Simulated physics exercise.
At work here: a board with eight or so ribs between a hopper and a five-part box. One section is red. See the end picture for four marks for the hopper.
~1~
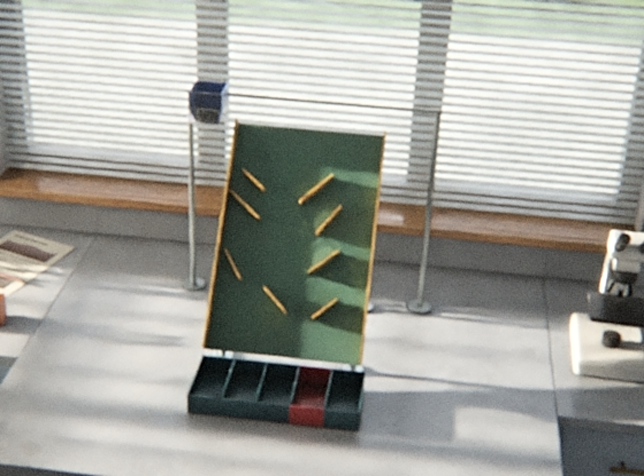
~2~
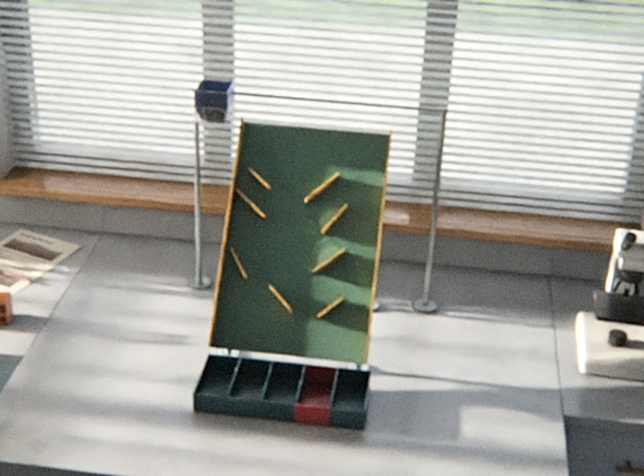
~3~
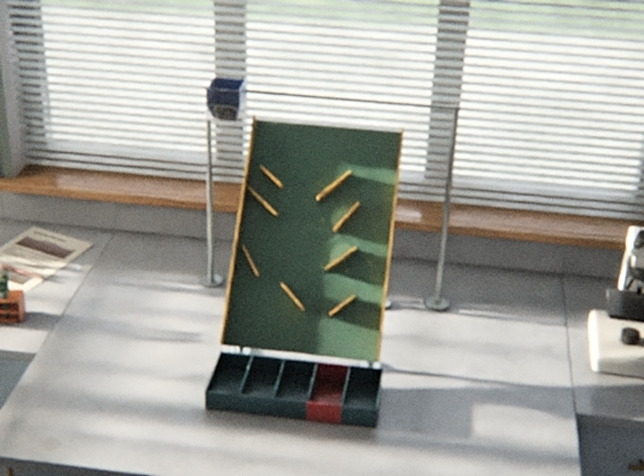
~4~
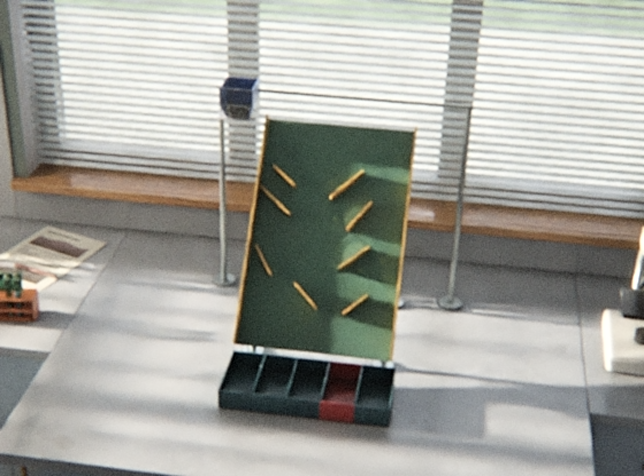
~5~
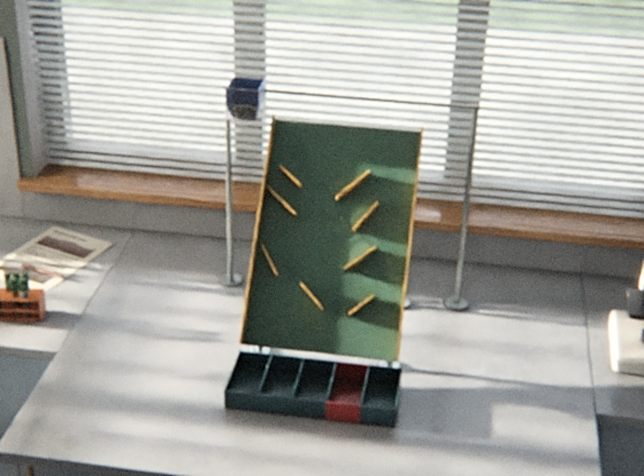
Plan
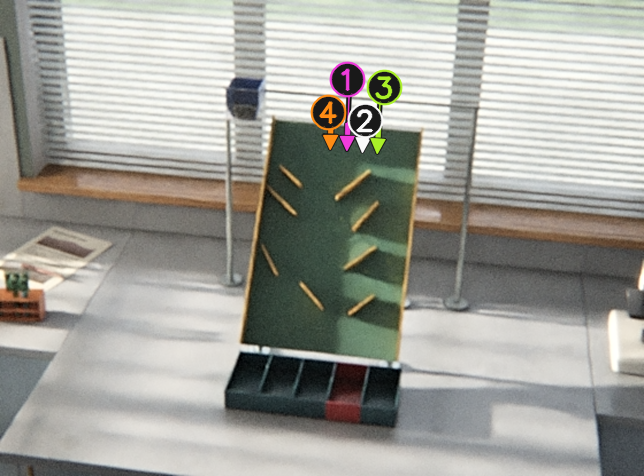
On a pale grey tabletop before a window with white slatted blinds and a wooden sill, the view looks down from slightly above. A tilted green board with yellow edges and slanted ribs stands below a small dark blue hopper at upper left, above a dark five-part box whose fourth section is red. The camera swings slightly left, shifting everything rightward, while the objects themselves stay still.
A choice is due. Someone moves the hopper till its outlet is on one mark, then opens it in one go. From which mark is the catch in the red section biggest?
Take 4.
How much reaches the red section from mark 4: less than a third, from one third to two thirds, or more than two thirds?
From one third to two thirds.
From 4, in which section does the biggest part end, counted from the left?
The fourth.
On the marked copy, mark 1 meets the board at (347, 145); mark 2 meets the board at (362, 146); mark 3 meets the board at (377, 148); mark 4 meets the board at (330, 144).
Choosing 1, about a third in the red section, about half in other sections, a small part held on the board.
Choosing 2, about a third in the red section, about half in other sections, a small part held on the board.
Choosing 3, about a quarter in the red section, about two thirds in other sections, a stray few outside the box.
Choosing 4, about half in the red section, about half in other sections.
